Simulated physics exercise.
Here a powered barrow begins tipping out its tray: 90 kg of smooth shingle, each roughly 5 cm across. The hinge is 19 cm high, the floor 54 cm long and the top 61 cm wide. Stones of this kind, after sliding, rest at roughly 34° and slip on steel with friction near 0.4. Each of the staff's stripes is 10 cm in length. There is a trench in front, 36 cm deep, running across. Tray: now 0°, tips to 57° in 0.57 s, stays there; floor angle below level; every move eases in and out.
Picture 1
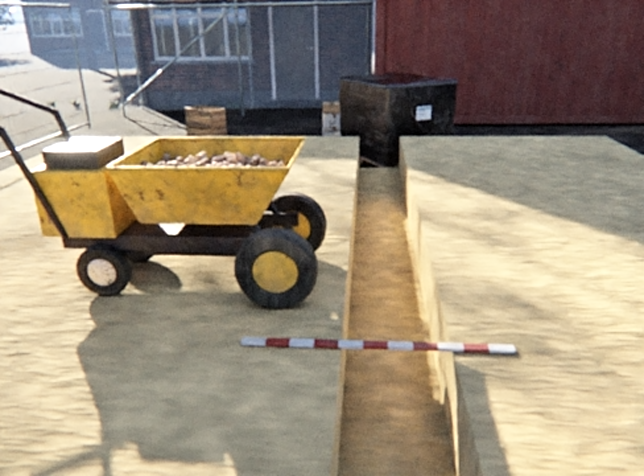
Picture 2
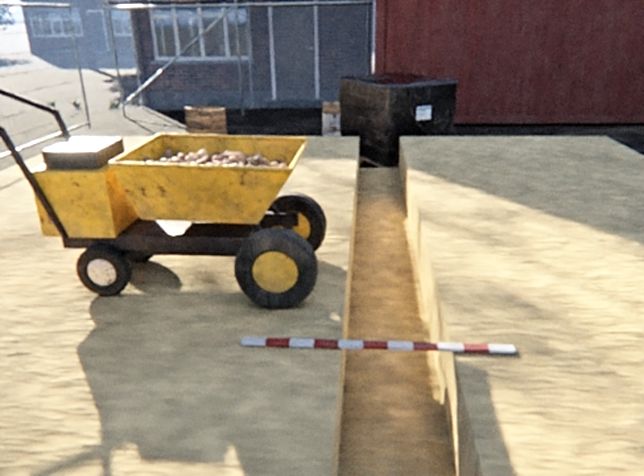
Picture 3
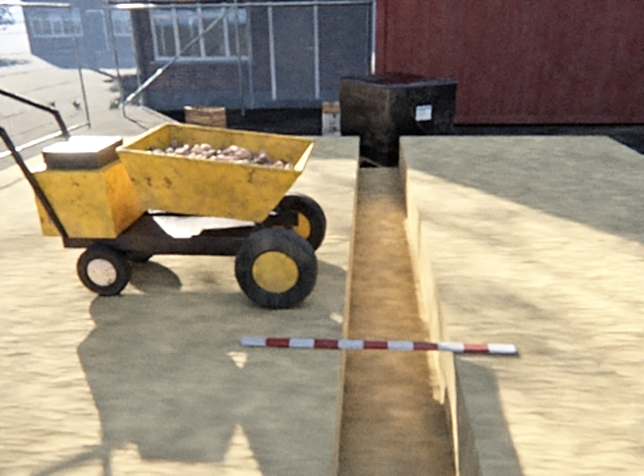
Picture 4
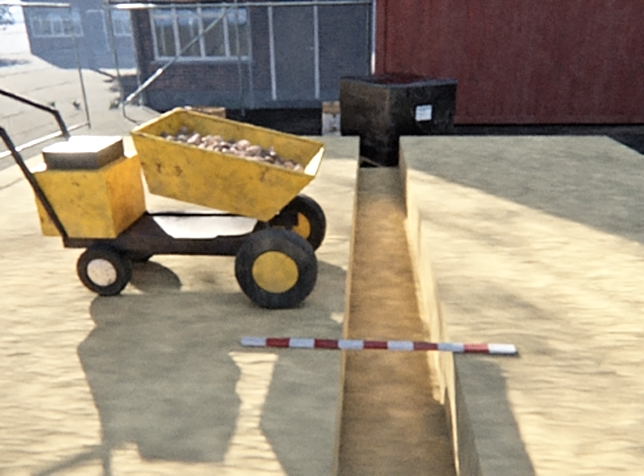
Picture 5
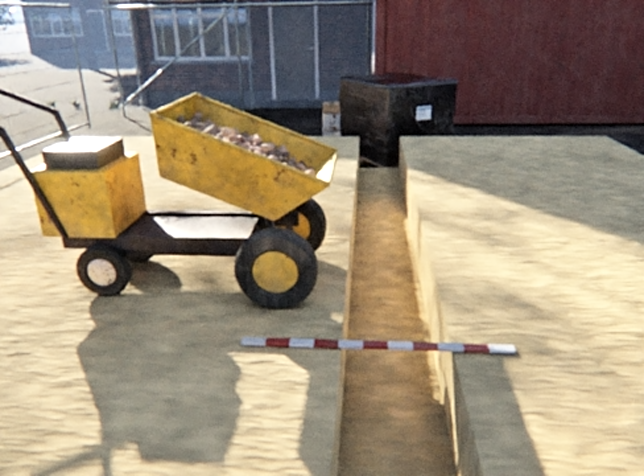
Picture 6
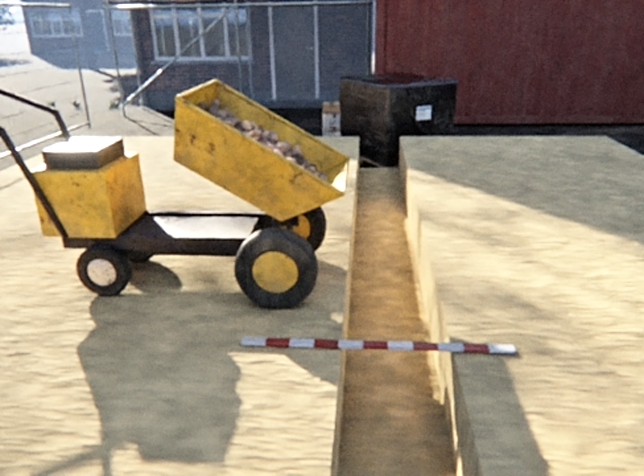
A yellow powered barrow steadily tilts its tray of stones toward the trench on the right.
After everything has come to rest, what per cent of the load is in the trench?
I would say 37 percent.
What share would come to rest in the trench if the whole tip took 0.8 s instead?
Estimate: About 45 %.
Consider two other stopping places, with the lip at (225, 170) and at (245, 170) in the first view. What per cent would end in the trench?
From the first spot near 60, from the second near 60 per cent.
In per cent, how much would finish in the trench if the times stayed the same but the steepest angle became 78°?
It would be close to 45 percent.
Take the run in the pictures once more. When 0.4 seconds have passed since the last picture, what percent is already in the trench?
Close to 5 per cent has got there by then.
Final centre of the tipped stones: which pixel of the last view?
I'd point to around (428, 336).
Then, 0.1 s after the last picture the floor is at 48°, 100 % in the tray; the foremost stones are at (341, 196).
Then, 0.4 s after the last picture the floor is at 57°, 93 % in the tray, 7 % in the trench; the foremost stones are at (415, 228).
Then, 0.7 s after the last picture the floor is at 57°, 47 % in the tray, 26 % in the trench, 27 % past the trench; the foremost stones are at (529, 287).
Then, 2.7 s after the last picture the floor is at 57°, 34 % in the tray, 37 % in the trench, 29 % past the trench; the foremost stones are past the picture's edge.
